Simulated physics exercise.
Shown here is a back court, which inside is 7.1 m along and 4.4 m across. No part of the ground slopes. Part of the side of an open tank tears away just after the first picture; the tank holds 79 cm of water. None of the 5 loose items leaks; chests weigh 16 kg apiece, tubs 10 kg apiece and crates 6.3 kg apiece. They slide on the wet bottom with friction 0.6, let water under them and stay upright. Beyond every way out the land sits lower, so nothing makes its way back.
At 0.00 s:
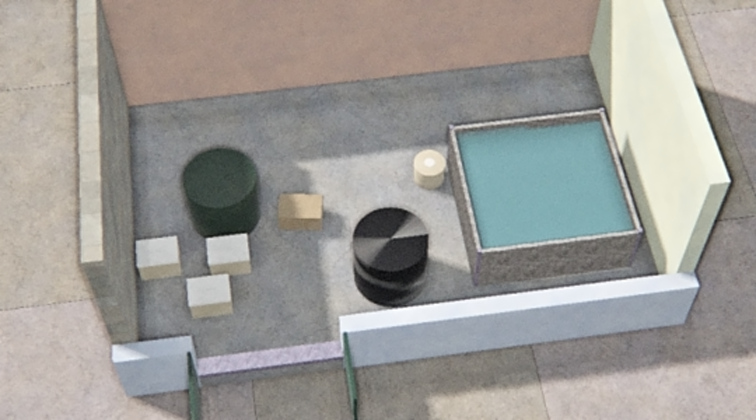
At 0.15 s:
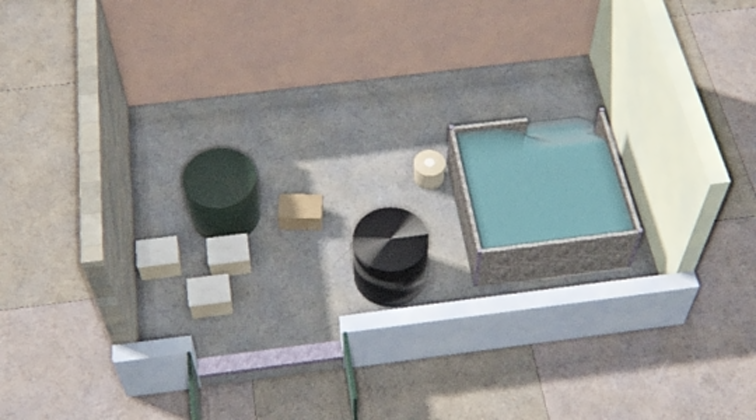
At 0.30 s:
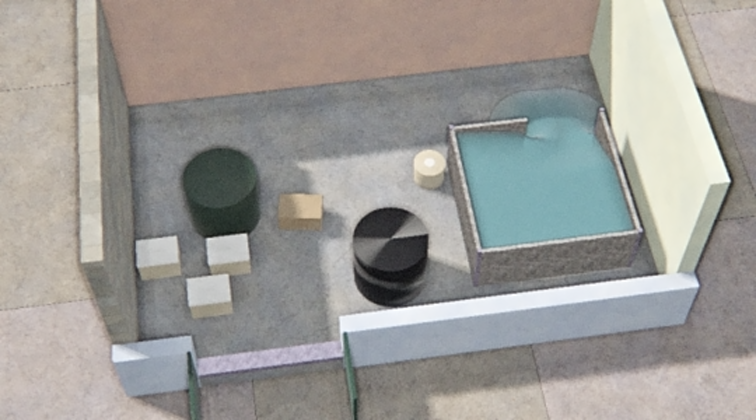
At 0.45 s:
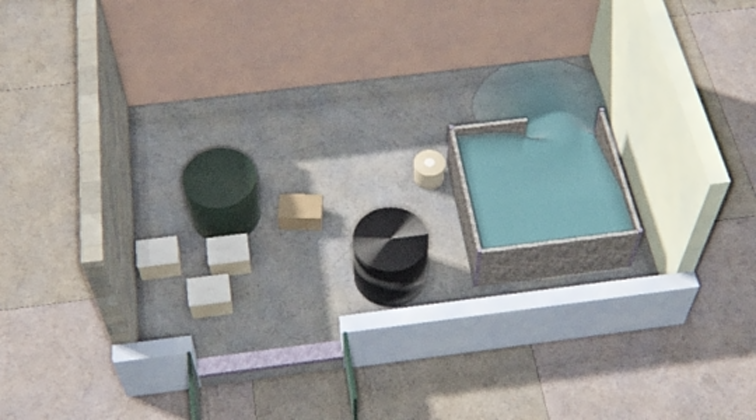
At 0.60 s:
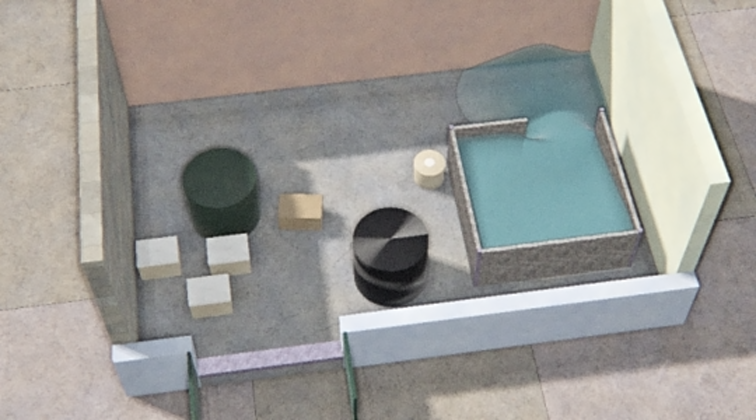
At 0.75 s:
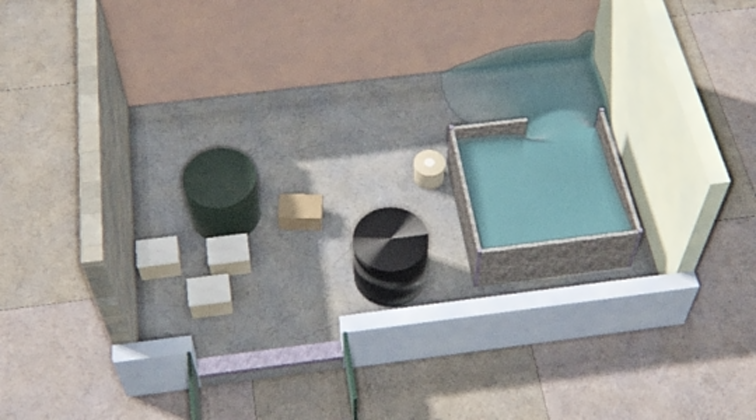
The clip shows a walled court with blocks, drums and a square open tank of blue-green water; part of the tank's far side breaks open, and water spreads over the ground behind it toward the back wall while the other objects stay still.
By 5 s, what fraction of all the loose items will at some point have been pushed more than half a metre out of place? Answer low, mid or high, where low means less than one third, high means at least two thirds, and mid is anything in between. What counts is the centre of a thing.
Mid.
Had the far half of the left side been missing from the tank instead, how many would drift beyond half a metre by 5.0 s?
Count: 5.
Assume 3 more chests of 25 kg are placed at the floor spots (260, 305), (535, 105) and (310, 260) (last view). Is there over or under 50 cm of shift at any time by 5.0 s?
In order: Within it, beyond it, within it.
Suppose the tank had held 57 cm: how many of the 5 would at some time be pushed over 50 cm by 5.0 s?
So the tally would be 1.
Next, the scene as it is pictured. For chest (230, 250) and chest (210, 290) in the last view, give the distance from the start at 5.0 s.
The first is off by 40 cm, the second by 30 cm.
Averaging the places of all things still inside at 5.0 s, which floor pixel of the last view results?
It sits at about (261, 284).
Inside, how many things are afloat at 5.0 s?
My tally comes to 1.
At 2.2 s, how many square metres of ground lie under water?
About 14 m2.
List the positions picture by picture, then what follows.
In the first picture, a chest at (228, 248) rests on the ground; a chest at (209, 289) rests on the ground; water covers 4.2 m2; 0 of 5 have shifted.
In the second picture, a chest at (228, 248) rests on the ground; a chest at (209, 289), on the bottom; 4.9 m2 under water; 0 of 5 have shifted.
In the third picture, a chest at (228, 248) rests on the ground; a chest at (209, 289), on the bottom; 5.9 m2 under water; 0 of 5 have shifted.
In the fourth picture, a chest at (228, 248) rests on the ground; a chest at (209, 289), on the bottom; 7.1 m2 under water; 0 of 5 have shifted.
In the fifth picture, a chest at (228, 248) rests on the ground; a chest at (209, 289) rests on the ground; water covers 7.5 m2; 0 of 5 have shifted.
In the sixth picture, a chest at (228, 248) rests on the ground; a chest at (209, 289), on the bottom; water covers 7.6 m2; 0 of 5 have shifted.
After 1.1 s 0 of 5 are over 50 cm from their spots; 0 afloat.
After 2.2 s 0 of 5 are over 50 cm from their spots; 0 afloat.
After 3.5 s 1 of 5 are over 50 cm from their spots; 1 afloat.
After 5.0 s 2 of 5 are over 50 cm from their spots, and 2 have been at some point; 1 afloat.
